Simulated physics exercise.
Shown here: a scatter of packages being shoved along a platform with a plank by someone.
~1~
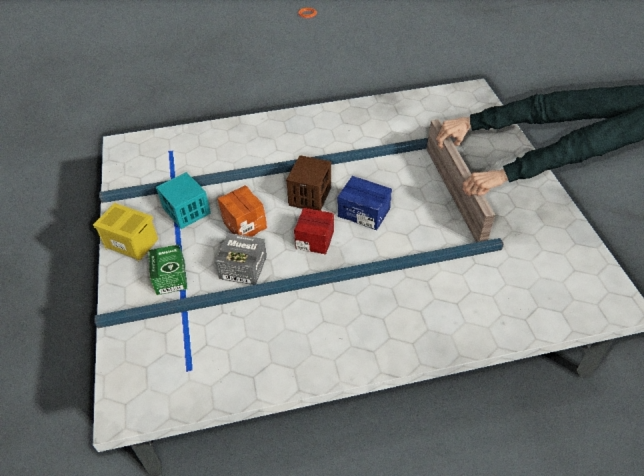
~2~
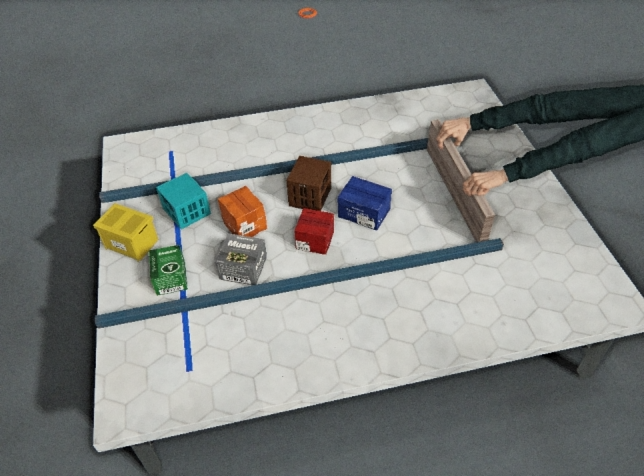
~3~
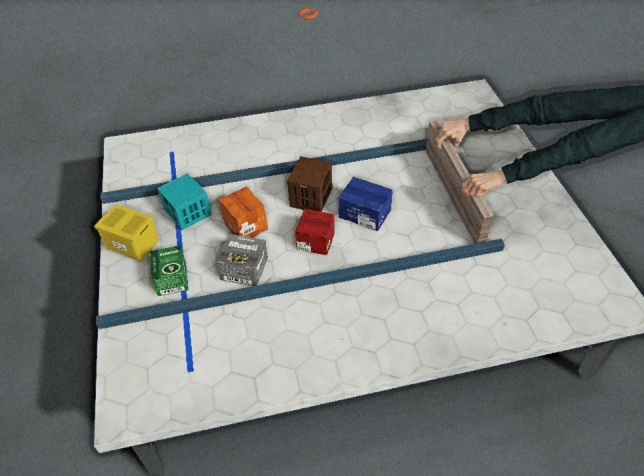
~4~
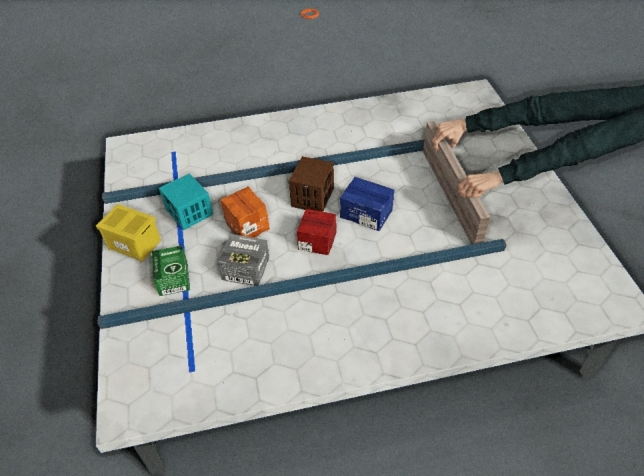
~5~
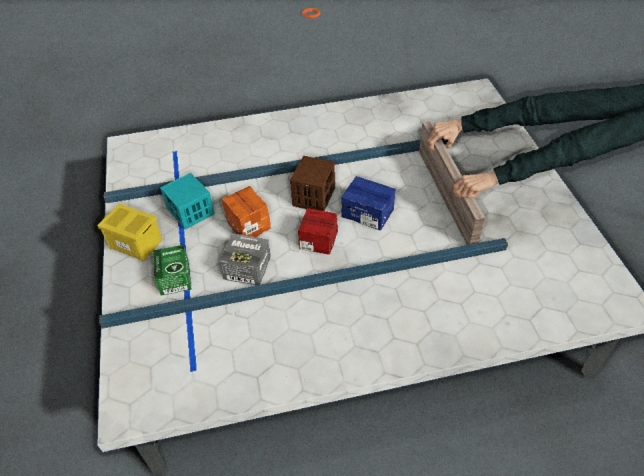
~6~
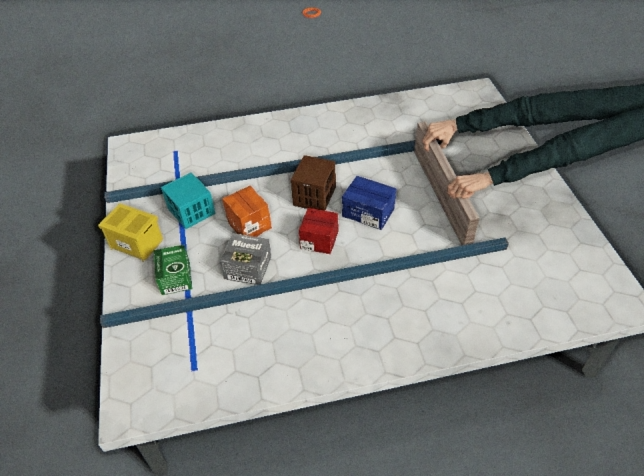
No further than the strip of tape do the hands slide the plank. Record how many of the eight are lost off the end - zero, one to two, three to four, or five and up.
One, maybe two go over.
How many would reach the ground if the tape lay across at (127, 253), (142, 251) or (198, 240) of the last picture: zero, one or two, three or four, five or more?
Five or over, 5 or more, 1 or 2.
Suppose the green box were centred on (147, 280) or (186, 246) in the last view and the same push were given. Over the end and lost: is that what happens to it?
Taking the two places in turn, it drops; holds.
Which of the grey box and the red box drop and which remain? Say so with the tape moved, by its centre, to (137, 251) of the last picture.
The grey box goes down, the red box remains in place.
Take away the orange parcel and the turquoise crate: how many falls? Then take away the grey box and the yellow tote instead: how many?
Tally per try: 1 / 0.
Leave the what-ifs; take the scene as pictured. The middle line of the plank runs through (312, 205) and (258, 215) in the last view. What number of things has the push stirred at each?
First 3, then 6.
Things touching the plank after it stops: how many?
3.
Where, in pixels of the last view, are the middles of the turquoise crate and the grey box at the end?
In the last view, the middles sit near (121, 205) and near (130, 288).
A little later, none off yet; yellow tote at rest near (133, 233); green box at rest near (173, 270); turquoise crate at rest near (189, 201).
Next, none off yet; yellow tote at rest near (133, 233); green box at rest near (173, 270); turquoise crate moving near (186, 200).
When it is over, the number that fall off is one or two; down, green box and yellow tote.
